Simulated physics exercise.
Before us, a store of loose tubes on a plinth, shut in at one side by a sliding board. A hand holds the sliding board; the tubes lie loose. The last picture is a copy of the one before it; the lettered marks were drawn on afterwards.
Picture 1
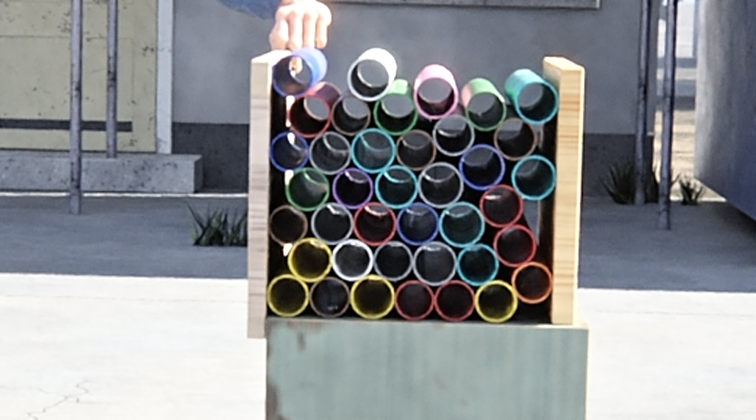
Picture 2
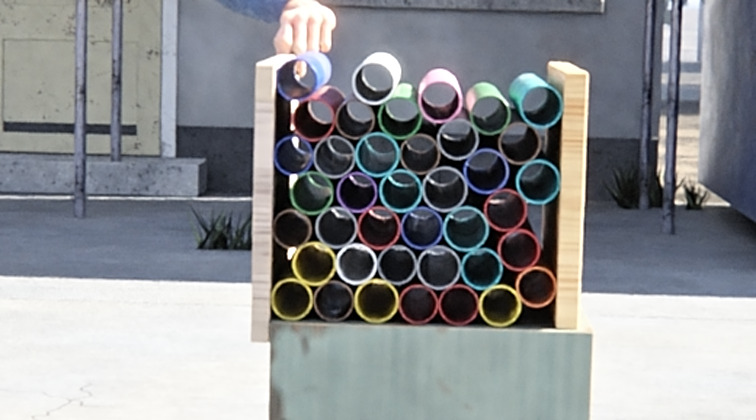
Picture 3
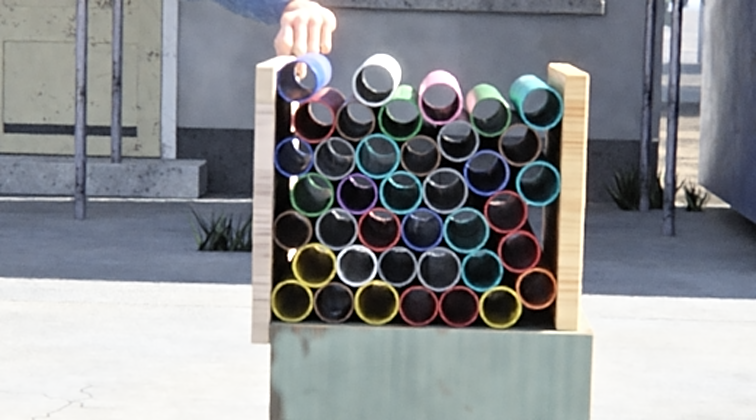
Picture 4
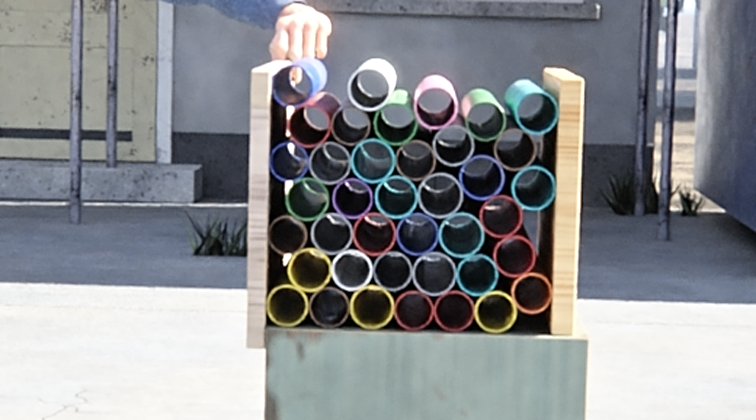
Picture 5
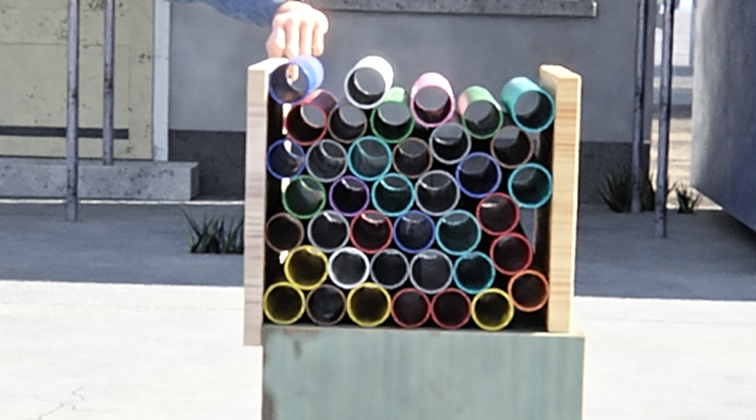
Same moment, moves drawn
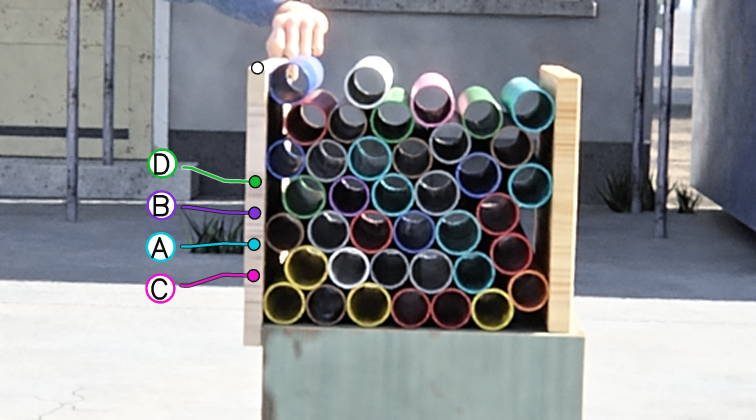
Nothing in the stack of tubes visibly shifts, while the view itself jogs slightly down and right, then back left, facing the open ends straight on in a sunlit paved yard before a grey building. Blue, white, pink, green and turquoise tubes top the pile between pale wooden boards on a grey-green plinth, with yellow and red ones below. A hand stays on the left board's top.
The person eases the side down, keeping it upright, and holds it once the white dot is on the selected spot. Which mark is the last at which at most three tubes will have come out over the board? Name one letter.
At most to A.
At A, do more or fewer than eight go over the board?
It loses fewer than eight.
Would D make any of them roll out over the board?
At D: Yes.
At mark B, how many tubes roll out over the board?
It comes to three.
On the copy, A at (254, 245); B at (255, 213); C at (253, 276); D at (255, 182); the white dot at (258, 68).
On A. First, top of the board (266, 146).
Then, top of the board (264, 233).
Finally, top of the board (264, 243), three out over the board.
By contrast, B three out over the board; C more than three out over the board; D one out over the board.
